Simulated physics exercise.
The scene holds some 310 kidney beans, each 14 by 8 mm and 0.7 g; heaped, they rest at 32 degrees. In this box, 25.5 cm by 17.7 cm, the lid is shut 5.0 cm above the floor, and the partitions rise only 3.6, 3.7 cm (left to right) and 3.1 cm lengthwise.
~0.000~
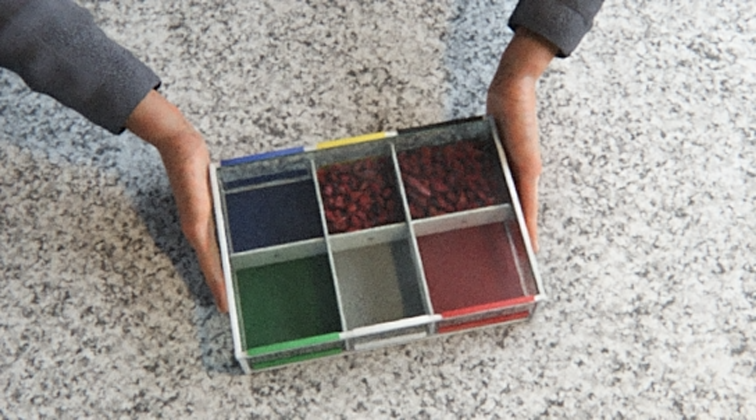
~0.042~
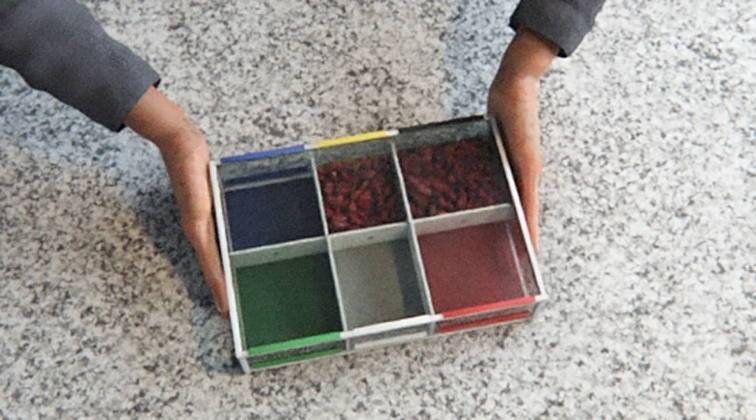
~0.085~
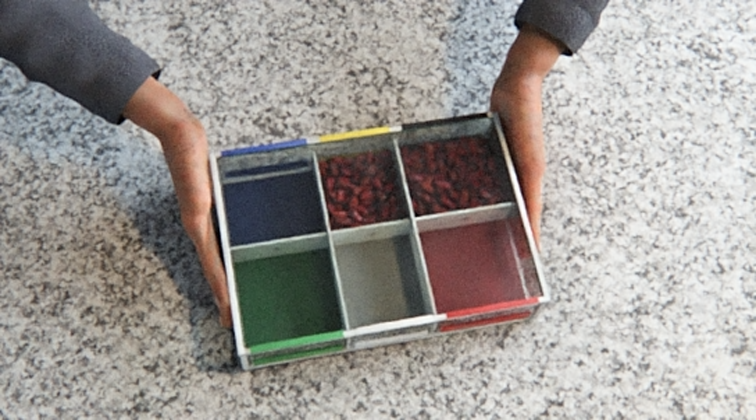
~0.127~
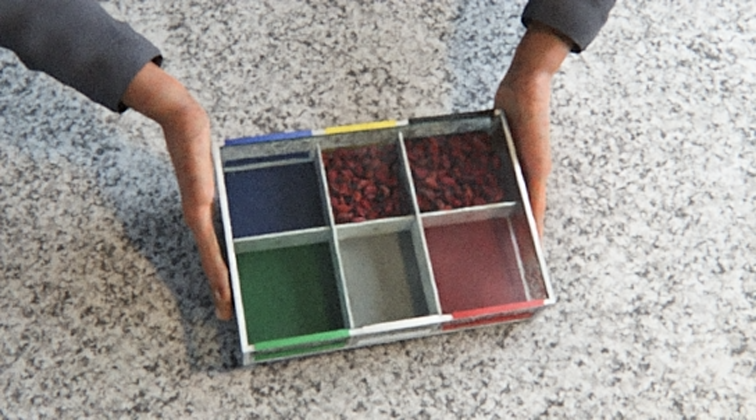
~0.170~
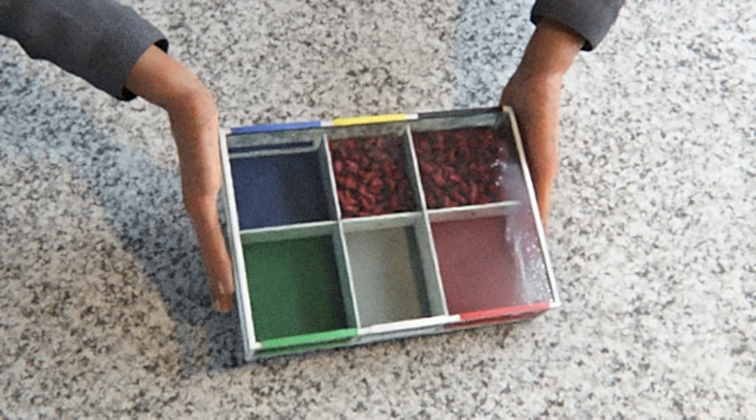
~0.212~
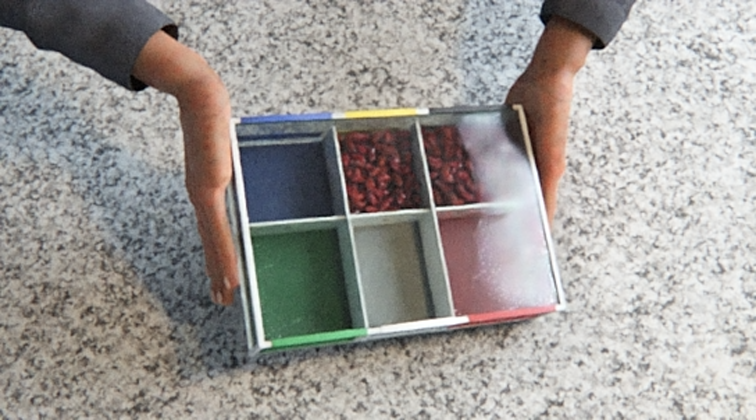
On a speckled stone surface, two hands hold a clear-lidded box with six compartments, dark red beans filling the two behind the yellow and black edges. The hands gradually tilt the box toward its right front corner, and a pale glare spreads across the lid's right side while the beans stay in their compartments.
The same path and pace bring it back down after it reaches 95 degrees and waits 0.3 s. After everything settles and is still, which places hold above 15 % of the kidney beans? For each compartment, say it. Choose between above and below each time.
Red compartment: Above, blue compartment: Below, green compartment: Below, yellow compartment: Above, white compartment: Below, black compartment: Above.
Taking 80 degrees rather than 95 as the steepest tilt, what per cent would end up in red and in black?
Then: Red 15, black 50.
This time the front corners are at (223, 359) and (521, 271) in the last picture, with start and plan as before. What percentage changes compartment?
I'd put it at about 20 per cent.
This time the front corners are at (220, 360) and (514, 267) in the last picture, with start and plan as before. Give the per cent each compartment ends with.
Result - red: 0 %; blue: 5 %; green: 10 %; yellow: 30 %; white: 0 %; black: 50 %.
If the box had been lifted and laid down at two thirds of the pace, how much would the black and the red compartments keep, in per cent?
The black compartment would end with 45 per cent, the red one with 30 per cent.
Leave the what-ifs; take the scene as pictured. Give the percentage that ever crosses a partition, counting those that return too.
Around 25 percent.
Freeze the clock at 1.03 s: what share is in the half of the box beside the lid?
Around 50 %.
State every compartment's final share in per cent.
Final shares in percent: Red 25, blue 0, green 0, yellow 25, white 0, black 50.
After 1.03 s, tilt 95 degrees; red 20 %, yellow 30 %, black 50 %.
After 1.57 s, tilt 50 degrees; red 25 %, yellow 25 %, black 50 %.
Then, at 2.17 s, tilt 0 degrees; red 25 %, yellow 25 %, black 50 %.
At rest (2.6 s), red 25 %, blue 0 %, green 0 %, yellow 25 %, white 0 %, black 50 %.
